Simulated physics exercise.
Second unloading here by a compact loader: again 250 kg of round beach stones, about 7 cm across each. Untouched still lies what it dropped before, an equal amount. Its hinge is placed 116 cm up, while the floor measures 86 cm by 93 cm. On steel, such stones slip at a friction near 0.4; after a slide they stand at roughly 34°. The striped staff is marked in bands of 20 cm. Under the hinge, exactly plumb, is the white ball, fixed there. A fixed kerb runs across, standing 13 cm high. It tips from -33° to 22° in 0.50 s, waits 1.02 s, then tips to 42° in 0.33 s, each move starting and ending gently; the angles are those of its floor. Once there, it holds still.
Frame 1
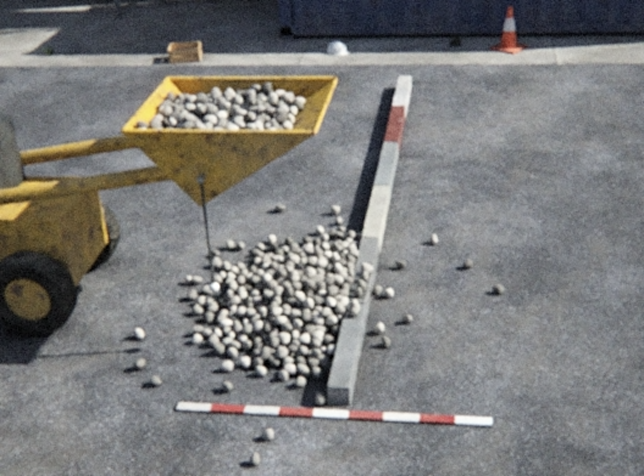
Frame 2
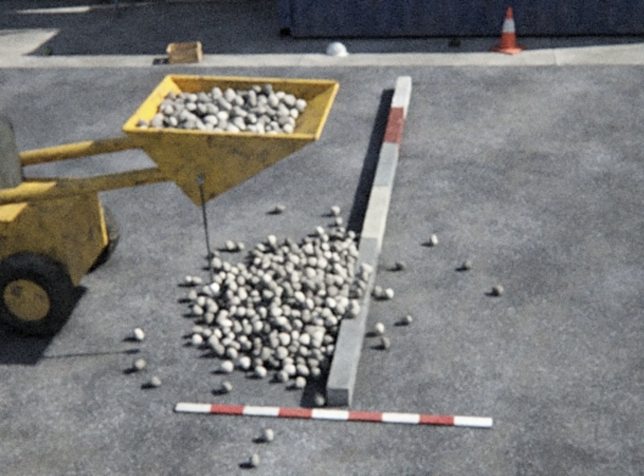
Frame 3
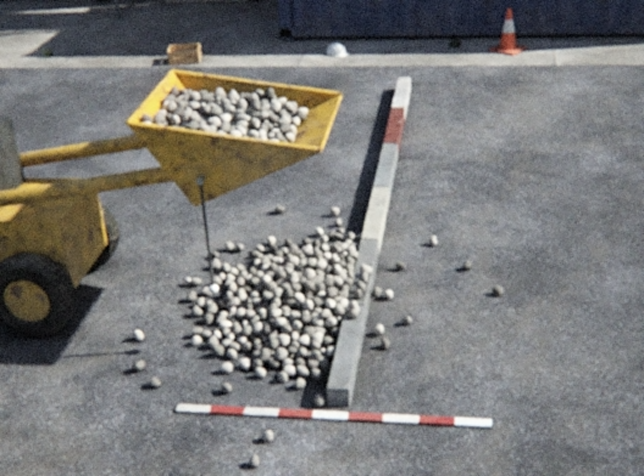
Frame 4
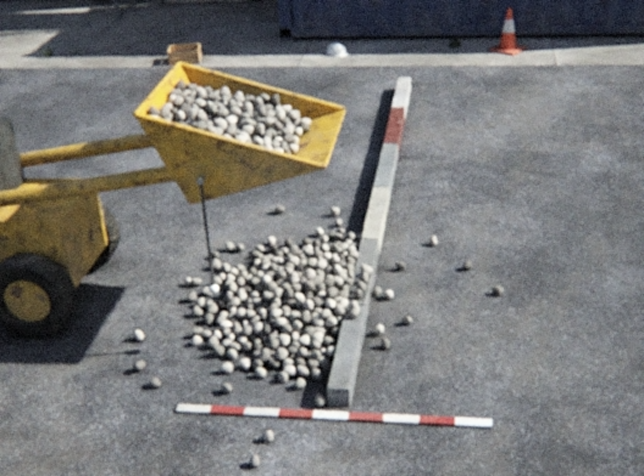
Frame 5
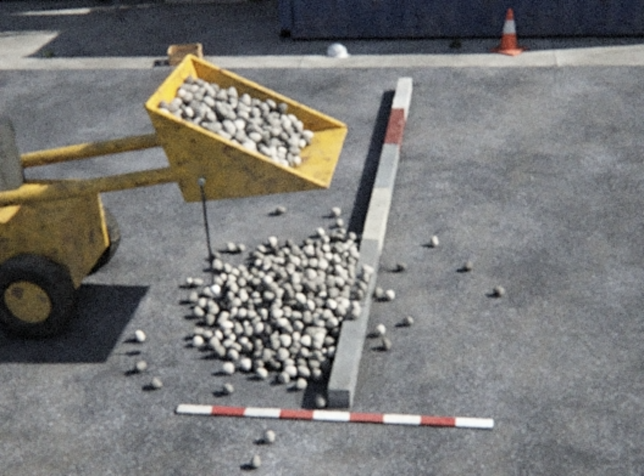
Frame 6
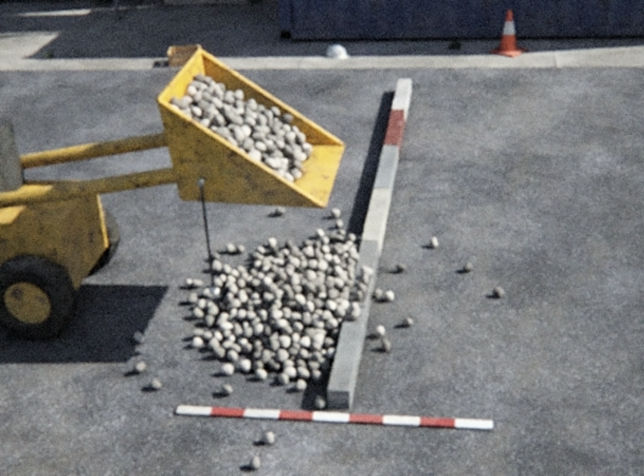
A yellow loader's bucket, filled with round pale stones, hangs over sunlit grey asphalt at the left, seen from above at a fixed angle. Below it a heap of similar stones lies against a long pale kerb with a red section, near a red-and-white striped bar, with an orange cone behind. The bucket rotates forward, its right lip sinking and rear rising, while its stones shift slightly.
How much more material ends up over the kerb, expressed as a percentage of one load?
About 86 per cent of a load more.
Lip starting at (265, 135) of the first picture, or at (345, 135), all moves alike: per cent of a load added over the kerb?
About 45 and 95 per cent.
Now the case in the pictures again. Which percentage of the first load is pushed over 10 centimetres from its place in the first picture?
0 %.
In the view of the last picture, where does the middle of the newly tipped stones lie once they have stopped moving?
Around (414, 302) in the last picture.
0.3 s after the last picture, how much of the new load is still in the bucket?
Still inside: Some 100 %.
Then, 0.1 s after the last picture the floor is at 16°; in per cent of one load, 100 in the bucket, 98 on this side of the kerb, 2 over the kerb; the foremost stones are at (421, 294).
Then, 0.3 s after the last picture the floor is at 22°; in per cent of one load, 98 in the bucket, 100 on this side of the kerb, 2 over the kerb; the foremost stones are at (421, 294).
Then, 2.0 s after the last picture the floor is at 42°; in per cent of one load, 0 in the bucket, 112 on this side of the kerb, 88 over the kerb; the foremost stones are past the picture's edge.
Then, 4.4 s after the last picture the floor is at 42°; in per cent of one load, 0 in the bucket, 112 on this side of the kerb, 88 over the kerb; the foremost stones are past the picture's edge. Net gain over the kerb, 86.
